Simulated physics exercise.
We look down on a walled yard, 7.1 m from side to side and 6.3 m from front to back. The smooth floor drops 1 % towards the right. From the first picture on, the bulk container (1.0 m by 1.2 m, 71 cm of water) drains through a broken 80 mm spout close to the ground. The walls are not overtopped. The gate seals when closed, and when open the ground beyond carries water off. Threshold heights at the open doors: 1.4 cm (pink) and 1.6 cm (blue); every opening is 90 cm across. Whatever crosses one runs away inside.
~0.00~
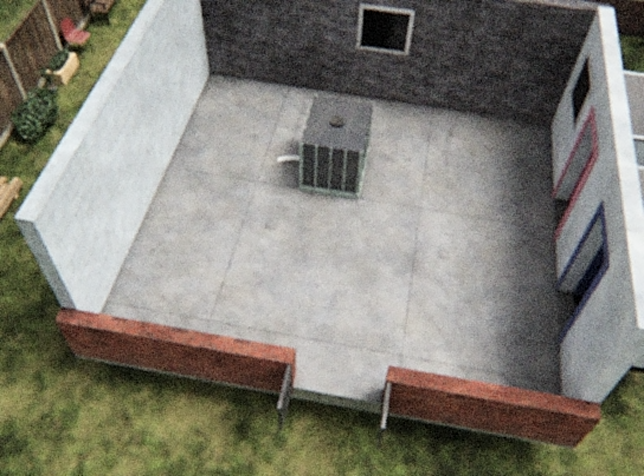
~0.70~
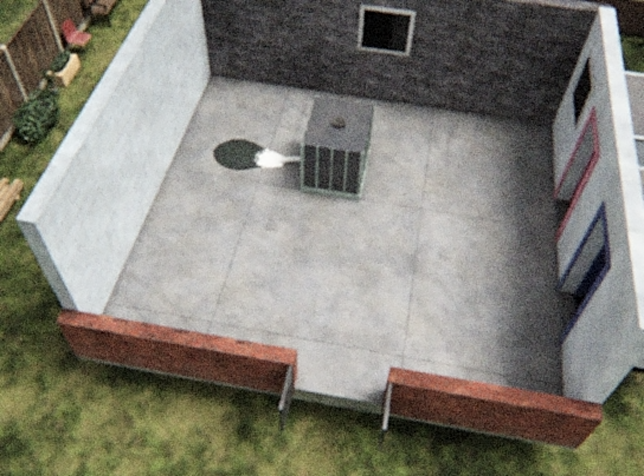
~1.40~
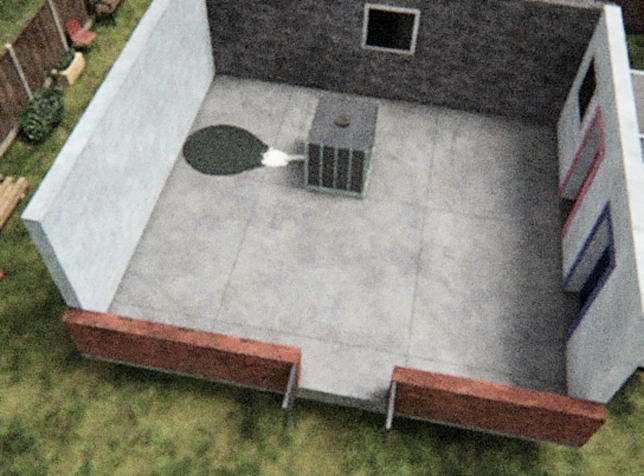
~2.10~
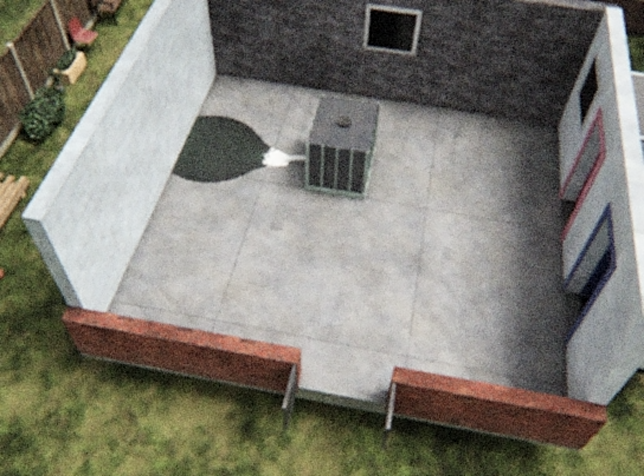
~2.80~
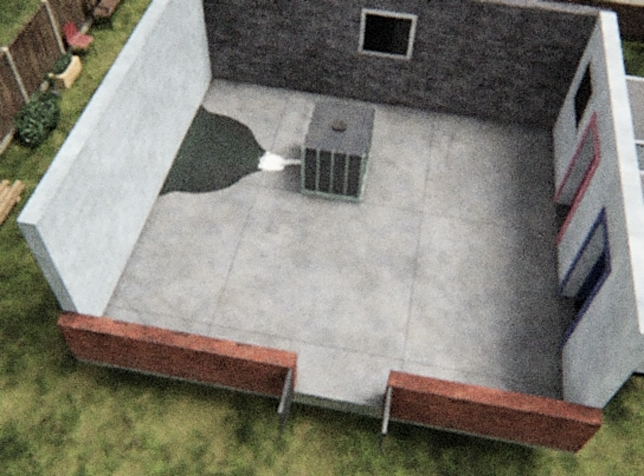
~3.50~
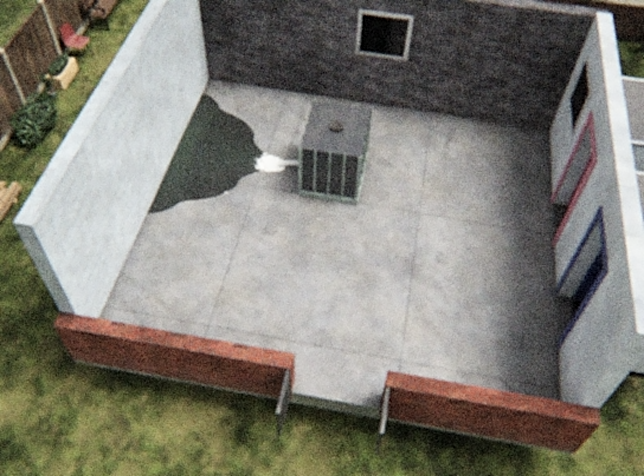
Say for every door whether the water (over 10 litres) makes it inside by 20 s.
The water let in: At the pink door it does not reach the limit; at the blue door it stays under the limit.
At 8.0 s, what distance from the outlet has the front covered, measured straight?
About 3.4 m.
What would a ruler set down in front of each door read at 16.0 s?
Depths in cm: Pink 0.0, blue 0.0.
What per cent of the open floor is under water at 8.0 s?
About 20 per cent.
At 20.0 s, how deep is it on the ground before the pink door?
About 0.0 cm.
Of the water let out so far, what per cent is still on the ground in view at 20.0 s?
About 100 per cent.
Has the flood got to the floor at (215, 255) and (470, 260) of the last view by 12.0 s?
In that order: Under water, not reached.
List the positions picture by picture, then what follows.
In the first picture, the jet has just started at (293, 158); the ground is still dry.
The second picture shows from the spout at (294, 159) the water has spread over 0.7 m2; its tip is at (217, 149), and it is 1.2 cm deep on average.
The third picture shows the jet leaves at (298, 157); the sheet reaches (190, 138), 2.5 m away, and wets 1.6 m2.
The fourth picture shows from the spout at (299, 158) the water has spread over 2.2 m2; its tip is at (197, 118), and it is 1.0 cm deep on average.
The fifth picture shows the jet leaves at (295, 162); the sheet reaches (199, 107), 2.8 m away, and wets 2.6 m2.
The sixth picture shows from the spout at (292, 163) the water has spread over 3.1 m2; its tip is at (202, 95), and it is 1.1 cm deep on average.
After 5.0 s water covers 10 % of the floor and is deepest (4 cm) near (186, 152); pink door not reached, blue door not reached.
After 8.0 s water covers 20 % of the floor and is deepest (4 cm) near (195, 154); pink door not reached, blue door not reached.
After 12.0 s water covers 30 % of the floor and is deepest (3 cm) near (186, 152); pink door not reached, blue door not reached.
After 16.0 s water covers 45 % of the floor and is deepest (3 cm) near (195, 154); pink door not reached, blue door not reached.
After 20.0 s water covers 60 % of the floor and is deepest (4 cm) near (278, 167); pink door not reached, blue door not reached.
